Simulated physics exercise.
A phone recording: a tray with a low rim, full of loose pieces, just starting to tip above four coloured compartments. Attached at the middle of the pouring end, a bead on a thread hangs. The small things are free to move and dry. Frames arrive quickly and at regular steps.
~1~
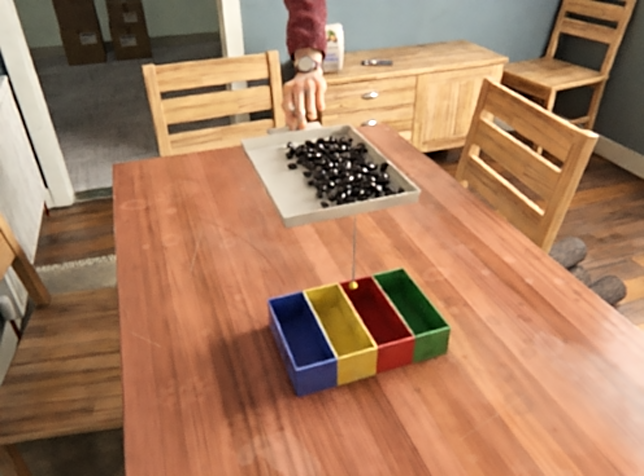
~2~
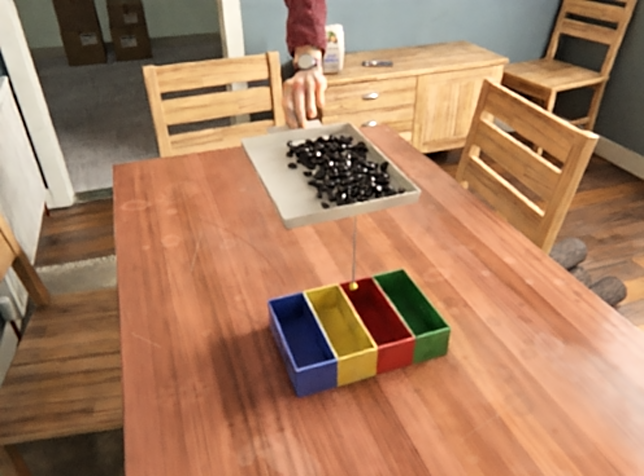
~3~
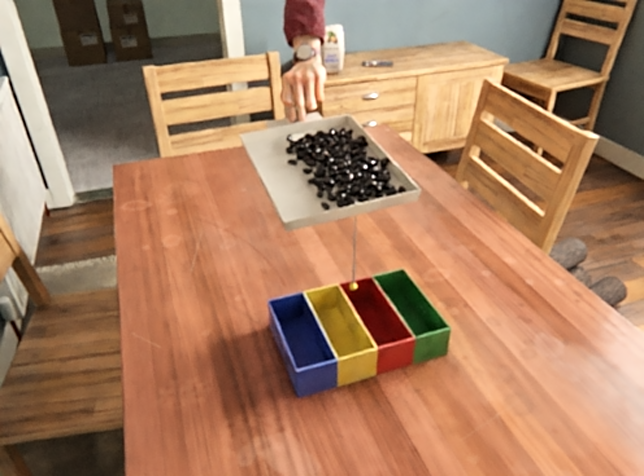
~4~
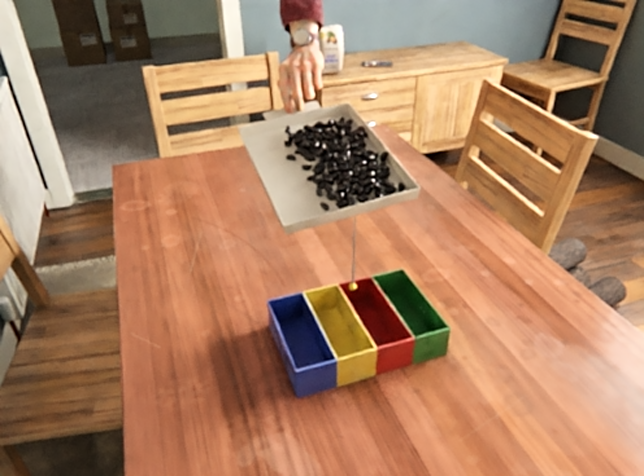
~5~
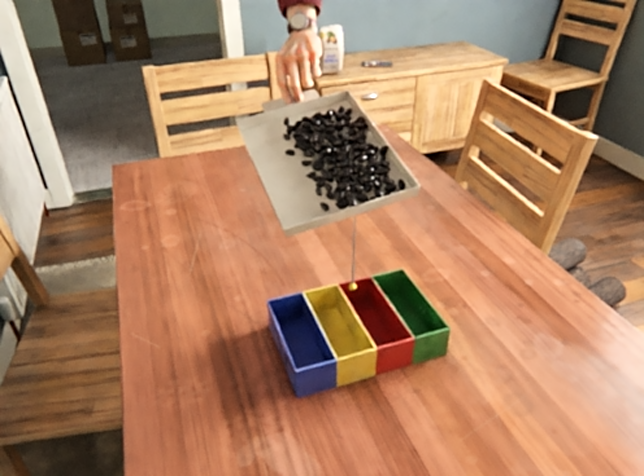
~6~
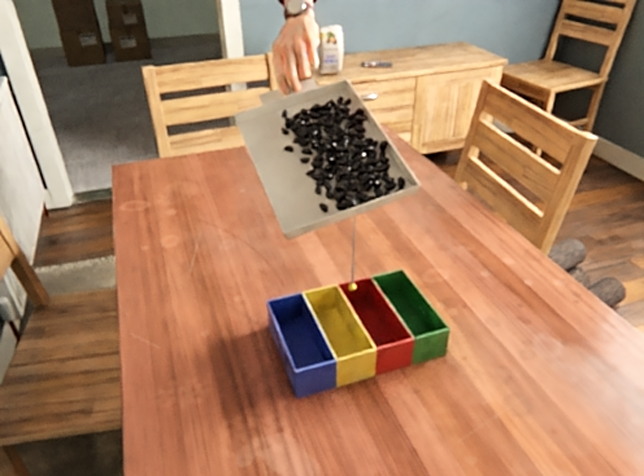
The clip shows a hand raising the far side of a low-rimmed tray of small black beans above blue, yellow, red and green compartments; the tray starts nearly level and tilts steadily, its near left corner lowest.
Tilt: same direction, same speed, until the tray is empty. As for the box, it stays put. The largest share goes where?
To the blue cell.
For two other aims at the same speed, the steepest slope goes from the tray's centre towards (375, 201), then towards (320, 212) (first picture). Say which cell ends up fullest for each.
Try 1 - that green cell; try 2 - the blue one.
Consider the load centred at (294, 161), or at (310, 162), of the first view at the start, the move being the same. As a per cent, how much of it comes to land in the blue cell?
Roughly 50 and 50 percent, in that order.
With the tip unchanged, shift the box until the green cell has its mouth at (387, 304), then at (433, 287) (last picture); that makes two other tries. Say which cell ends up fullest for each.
Case 1 - the yellow one; case 2 - that blue cell.
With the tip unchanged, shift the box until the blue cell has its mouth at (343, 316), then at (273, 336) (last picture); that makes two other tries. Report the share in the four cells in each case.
Roughly 10 per cent the first time and 90 per cent the second.
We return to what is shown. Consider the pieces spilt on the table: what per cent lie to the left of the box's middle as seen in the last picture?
Near 100 per cent.
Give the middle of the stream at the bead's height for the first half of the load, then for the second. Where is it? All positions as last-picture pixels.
Half one: (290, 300), half two: (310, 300).
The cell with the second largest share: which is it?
That would be yellow, just behind the top one.
Shortly afterwards, tray tipped steeply; all but a few on the tray; only a few falling or outside the box.
Next, tray tipped past a quarter turn; the bulk on the tray; a little in the blue cell; only a few in the yellow cell; only a few in the red cell; a little falling or outside the box.
Some moments later, tray tipped past a quarter turn; near two thirds in the blue cell; near a quarter in the yellow cell; only a few in the red cell; a little falling or outside the box.
In the end, tray tipped past a quarter turn; near two thirds in the blue cell; near a quarter in the yellow cell; only a few in the red cell; none at all in the green cell; a little outside the box.
